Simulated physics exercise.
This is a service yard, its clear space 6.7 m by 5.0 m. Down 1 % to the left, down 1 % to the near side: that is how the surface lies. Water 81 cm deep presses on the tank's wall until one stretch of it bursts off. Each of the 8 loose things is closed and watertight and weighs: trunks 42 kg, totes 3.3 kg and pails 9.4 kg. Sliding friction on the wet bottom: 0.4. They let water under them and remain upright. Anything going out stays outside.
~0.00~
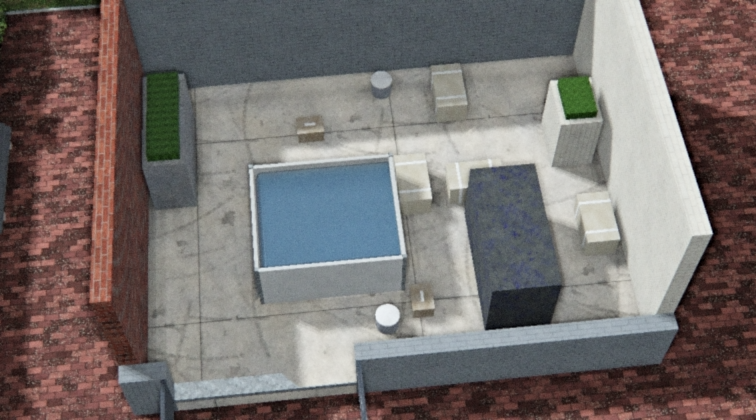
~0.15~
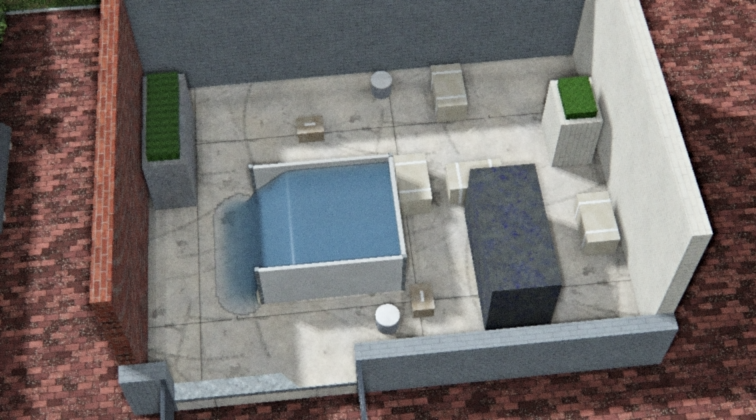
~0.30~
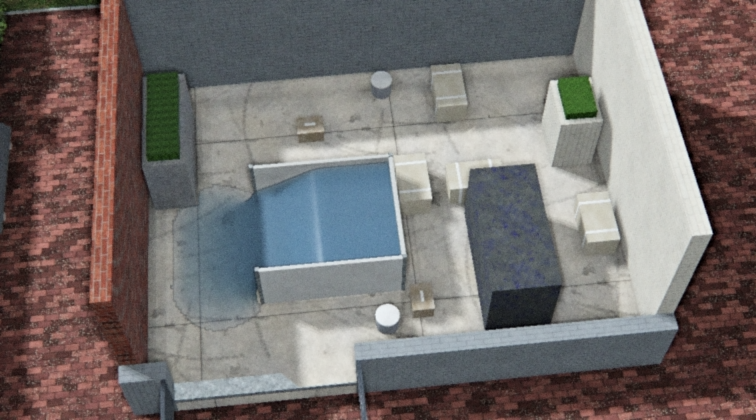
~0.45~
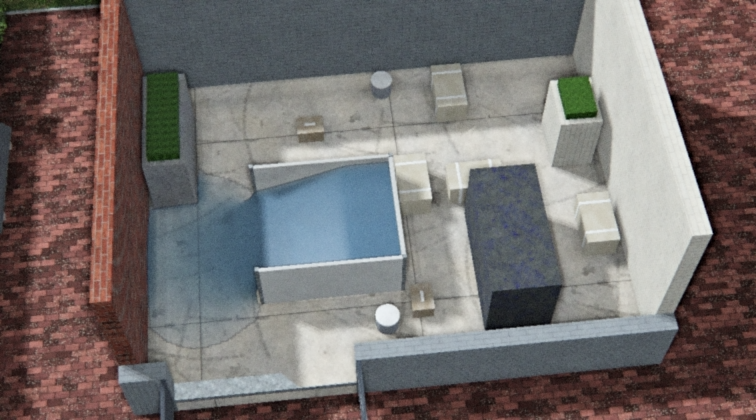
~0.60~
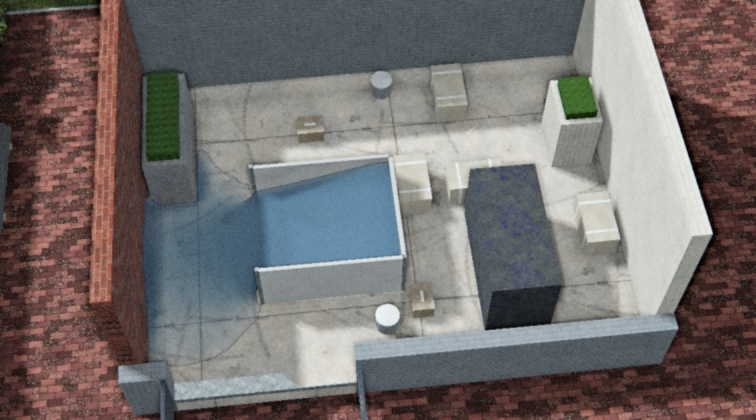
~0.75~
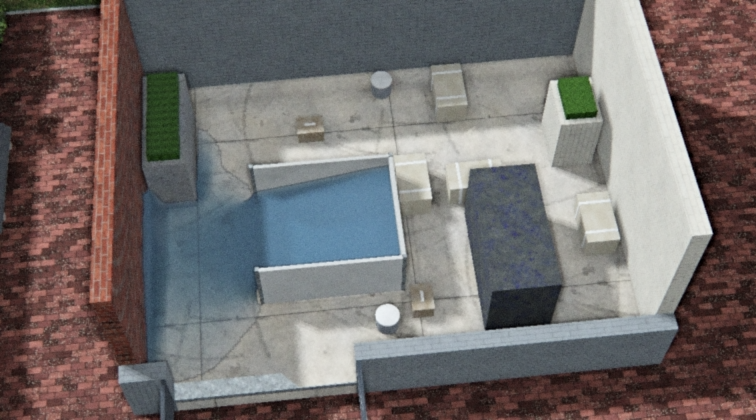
A walled yard held a raised pool of blue water, a dark block and pale boxes; then the pool's left side opened and water poured out, spreading across the paving to the brick wall.
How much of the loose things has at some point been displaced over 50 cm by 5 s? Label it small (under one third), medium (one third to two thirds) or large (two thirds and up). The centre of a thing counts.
Small.
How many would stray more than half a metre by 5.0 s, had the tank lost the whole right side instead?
In that case the number is 8.
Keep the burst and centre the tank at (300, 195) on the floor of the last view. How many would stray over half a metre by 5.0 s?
Count: 1.
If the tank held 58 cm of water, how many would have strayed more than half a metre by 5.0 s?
The count would be 1.
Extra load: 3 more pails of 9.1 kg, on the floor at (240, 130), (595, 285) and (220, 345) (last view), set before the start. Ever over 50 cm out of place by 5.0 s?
Order as given: Goes farther, stays inside it, goes farther.
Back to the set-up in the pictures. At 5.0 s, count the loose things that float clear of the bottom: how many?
At that point I count 1.
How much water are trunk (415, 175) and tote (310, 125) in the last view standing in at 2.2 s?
Close to 0 and 0 centimetres.
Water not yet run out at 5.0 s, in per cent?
Still held: Near 60 %.
After 1.1 s 0 of 8 are over 50 cm from their spots; 0 afloat.
After 2.2 s 0 of 8 are over 50 cm from their spots; 0 afloat.
After 3.5 s 1 of 8 are over 50 cm from their spots; 1 afloat.
After 5.0 s 2 of 8 are over 50 cm from their spots, and 2 have been at some point; 1 afloat.
